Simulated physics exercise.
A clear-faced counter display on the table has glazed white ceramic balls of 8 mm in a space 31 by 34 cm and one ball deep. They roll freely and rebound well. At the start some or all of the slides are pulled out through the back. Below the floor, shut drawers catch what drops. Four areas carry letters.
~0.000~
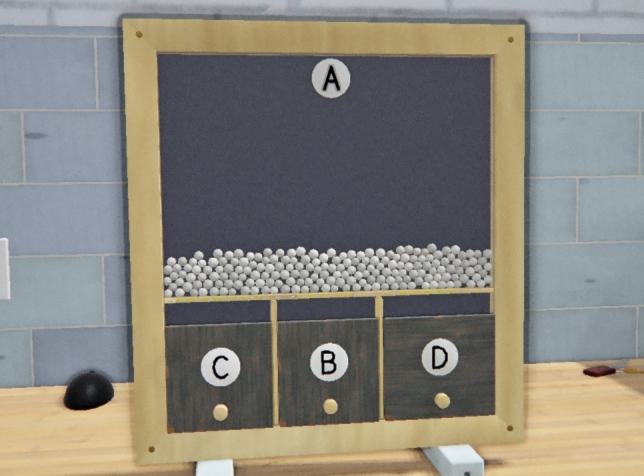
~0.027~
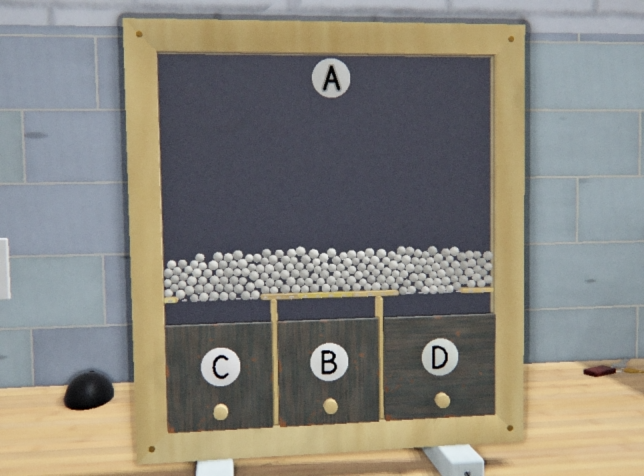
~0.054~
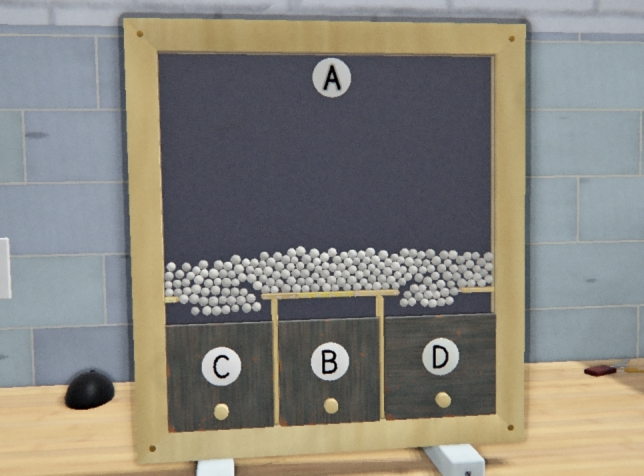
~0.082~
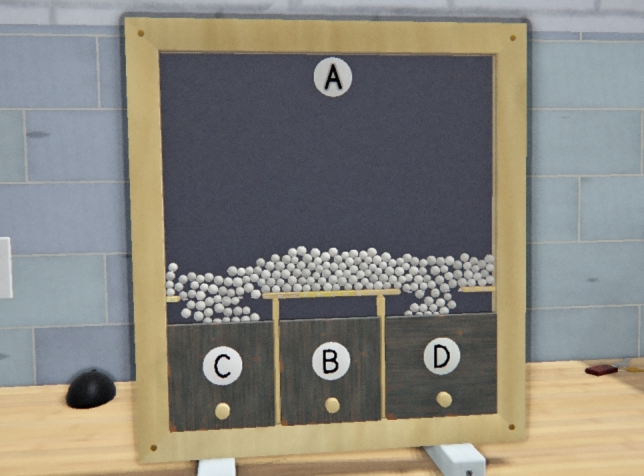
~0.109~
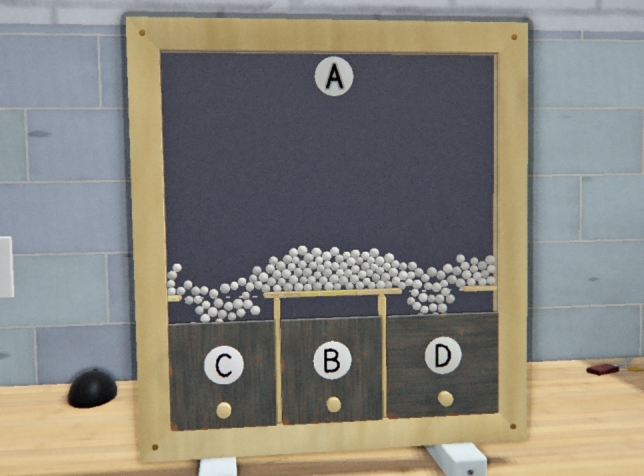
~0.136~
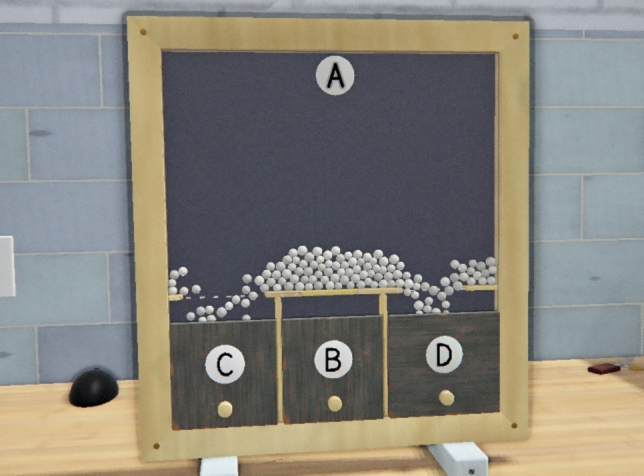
A wood-framed display holds white balls that drop through gaps above drawers C and D.
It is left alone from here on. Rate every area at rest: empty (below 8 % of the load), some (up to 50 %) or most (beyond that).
A: Some; B: Empty; C: Some; D: Some.
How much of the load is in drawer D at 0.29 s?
Roughly 30 per cent.
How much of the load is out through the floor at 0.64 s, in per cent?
About 75 per cent.
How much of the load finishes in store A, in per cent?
About 15 per cent.
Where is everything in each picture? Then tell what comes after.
About 190 balls; balls' middle (332, 268); A (331, 78), B (329, 362), C (221, 367), D (440, 357); slides (172, 300) to (266, 297), (294, 296) to (356, 294), (392, 293) to (464, 290), in the first frame.
In the second frame, 2 of 3 slides gone; balls' middle (337, 275); 0 out.
Balls' middle (332, 280); 27 out, in the third frame.
Balls' middle (333, 280); 46 out, in the fourth frame.
Balls' middle (343, 281); 71 out, in the fifth frame.
Balls' middle (344, 280); 90 out, in the sixth frame.
By 0.29 s, 65 % are out; A 35 %, C 30 %, D 30 %.
By 0.64 s, 75 % are out; A 25 %, C 40 %, D 40 %.
By 1.34 s, 85 % are out; A 15 %, C 40 %, D 45 %.
At rest by 1.9 s, 85 % are out; A 15 %, B 0 %, C 45 %, D 45 %.
